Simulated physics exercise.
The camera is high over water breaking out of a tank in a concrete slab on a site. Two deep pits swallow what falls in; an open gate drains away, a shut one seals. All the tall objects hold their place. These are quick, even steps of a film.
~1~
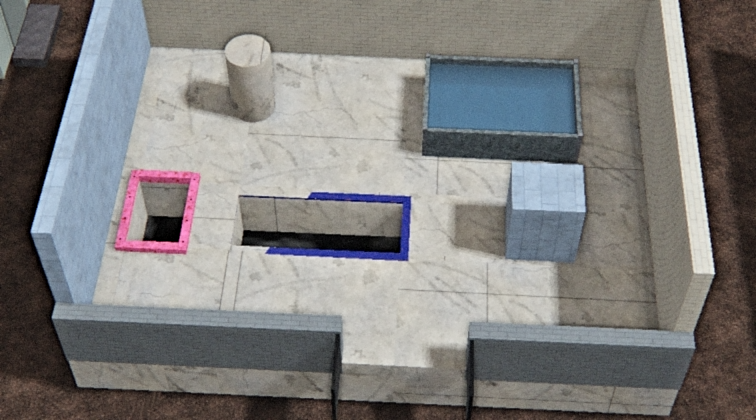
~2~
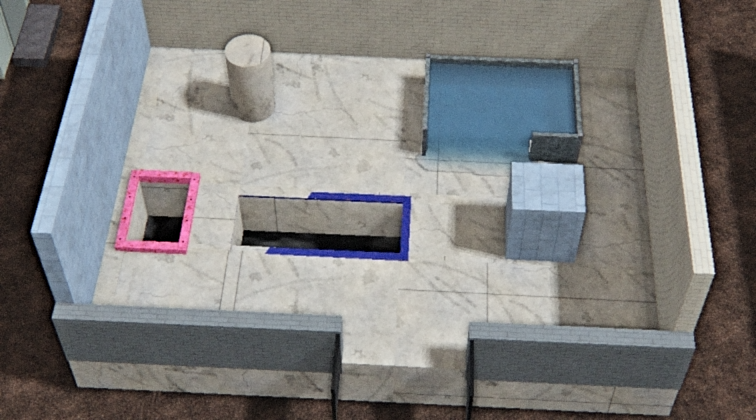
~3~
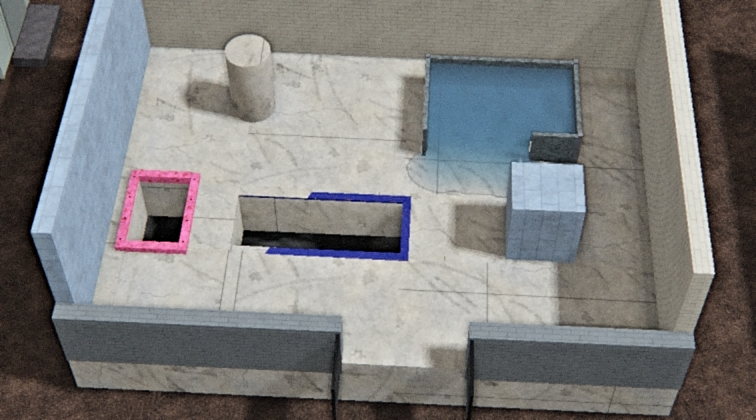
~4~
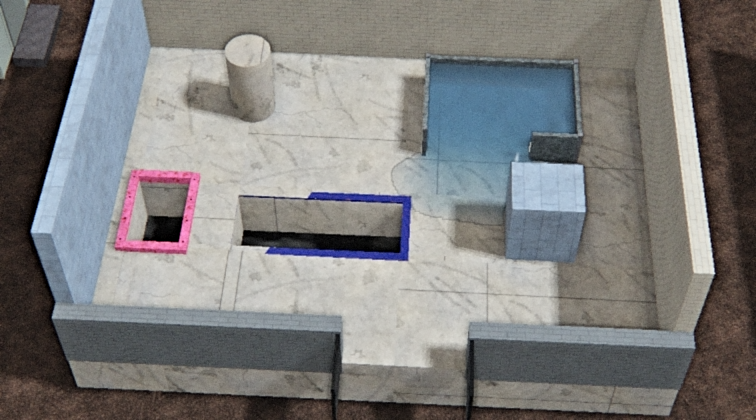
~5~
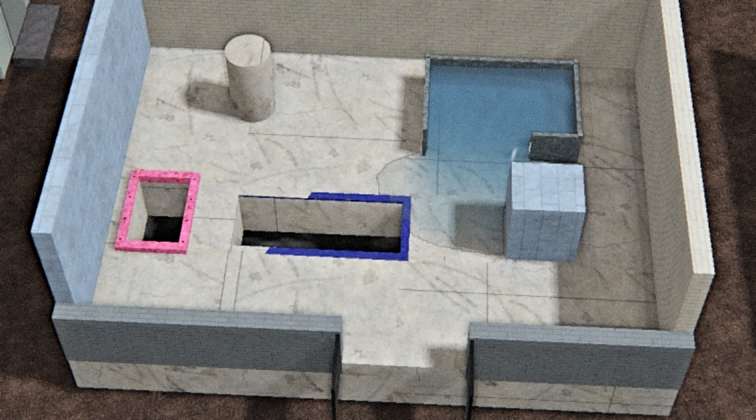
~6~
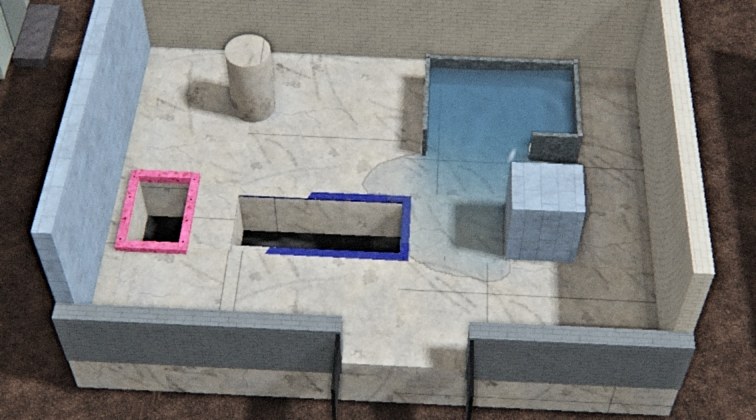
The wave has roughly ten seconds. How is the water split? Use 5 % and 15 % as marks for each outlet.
In the end: The gate takes over 15 %; the blue pit takes over 15 %; the pink pit takes under 5 %.
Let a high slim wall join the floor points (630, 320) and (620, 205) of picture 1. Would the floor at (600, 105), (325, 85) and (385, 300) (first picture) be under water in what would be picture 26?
In turn: Under water, free of water, under water.
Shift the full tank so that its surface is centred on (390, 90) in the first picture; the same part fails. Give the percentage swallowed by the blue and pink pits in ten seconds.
In per cent: Blue 80, pink 0.
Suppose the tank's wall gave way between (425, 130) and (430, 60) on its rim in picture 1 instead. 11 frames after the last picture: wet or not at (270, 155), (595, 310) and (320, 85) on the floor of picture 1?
In that order: Covered, free of water, covered.
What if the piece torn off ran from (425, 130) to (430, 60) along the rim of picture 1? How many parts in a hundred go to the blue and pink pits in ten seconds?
Roughly, in per cent: Blue 40, pink 4.
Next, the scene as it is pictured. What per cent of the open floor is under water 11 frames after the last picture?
Roughly 30 per cent.
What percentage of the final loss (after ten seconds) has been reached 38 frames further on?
About 85 per cent.
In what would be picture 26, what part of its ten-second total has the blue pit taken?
About 70 per cent.
A moment on, water covers 25 % of the floor; the gate 0 %, the blue pit 2 %, the pink pit 0 %.
Next, water covers 30 % of the floor; the gate 7 %, the blue pit 8 %, the pink pit 0 %.
Then, water covers 40 % of the floor; the gate 19 %, the blue pit 13 %, the pink pit 0 %.
Later, water covers 45 % of the floor; the gate 29 %, the blue pit 16 %, the pink pit 0 %.
In the end, water covers 45 % of the floor; the gate 36 %, the blue pit 19 %, the pink pit 0 %.
